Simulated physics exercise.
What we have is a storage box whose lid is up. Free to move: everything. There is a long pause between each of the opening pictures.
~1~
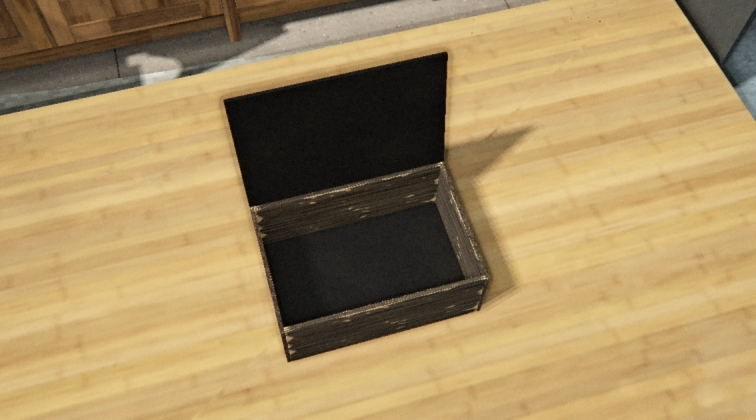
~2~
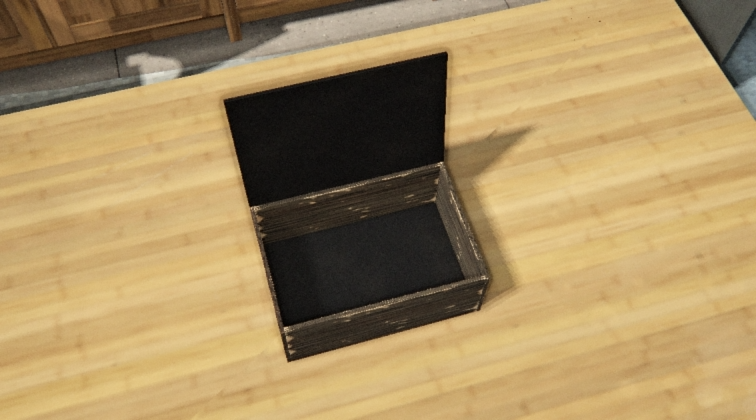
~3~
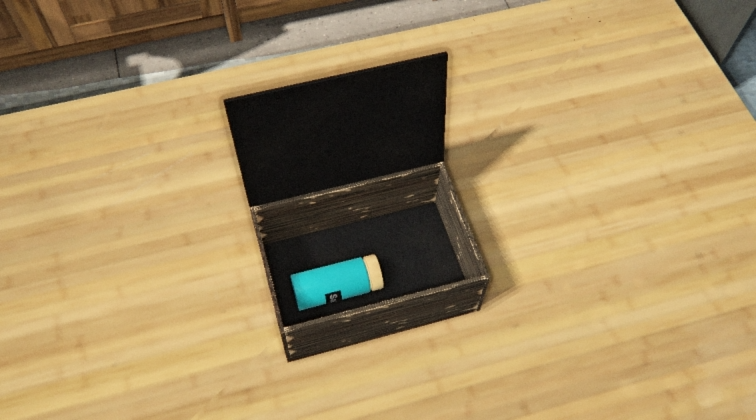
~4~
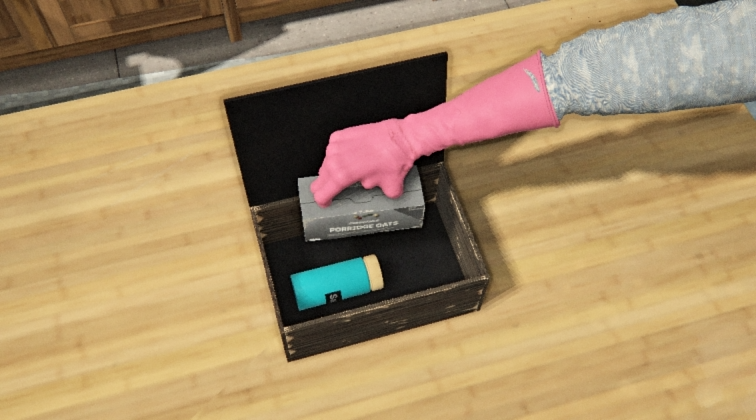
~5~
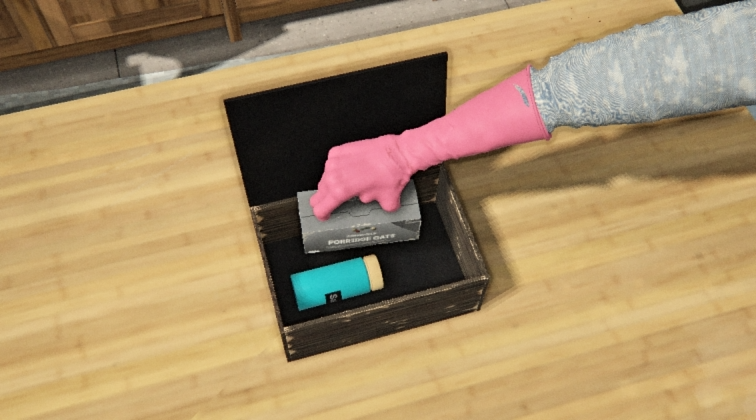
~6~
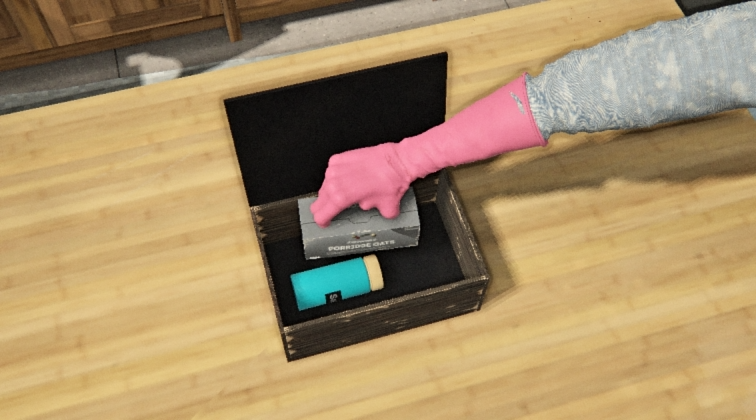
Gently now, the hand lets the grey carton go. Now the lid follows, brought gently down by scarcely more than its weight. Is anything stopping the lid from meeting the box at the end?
No, the lid closes.
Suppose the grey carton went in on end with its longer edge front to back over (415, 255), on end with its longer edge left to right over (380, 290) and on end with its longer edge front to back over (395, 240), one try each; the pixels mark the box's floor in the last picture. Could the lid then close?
In case one it remains open, in case two it remains open and in case three it remains open.
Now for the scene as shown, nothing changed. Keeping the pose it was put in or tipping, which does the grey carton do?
Result: The grey carton remains as it was set.
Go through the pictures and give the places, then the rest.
In the first frame, the last thing is not in view yet.
In the second frame, the last thing is not in view yet.
In the third frame, the last thing is not in view yet; turquoise shaker (337, 282).
In the fourth frame, on its way; grey carton (361, 203); turquoise shaker (337, 282).
In the fifth frame, on its way; grey carton (359, 216); turquoise shaker (337, 282).
In the sixth frame, put in, still held; grey carton (359, 223); turquoise shaker (337, 282).
Then, 0.80 s after the last picture, lid starting down; grey carton slid a little near (361, 259); turquoise shaker rolled about its own width.
Then, 1.60 s after the last picture, lid 56° above the rim; grey carton slid a little near (361, 259); turquoise shaker rolled about its own width.
Then, 1.90 s after the last picture, lid 20° above the rim; grey carton slid a little near (361, 259); turquoise shaker rolled about its own width.
At rest, lid shut; moved from the start, turquoise shaker and grey carton. Seen from the same camera at the end, grey carton near (361, 259).
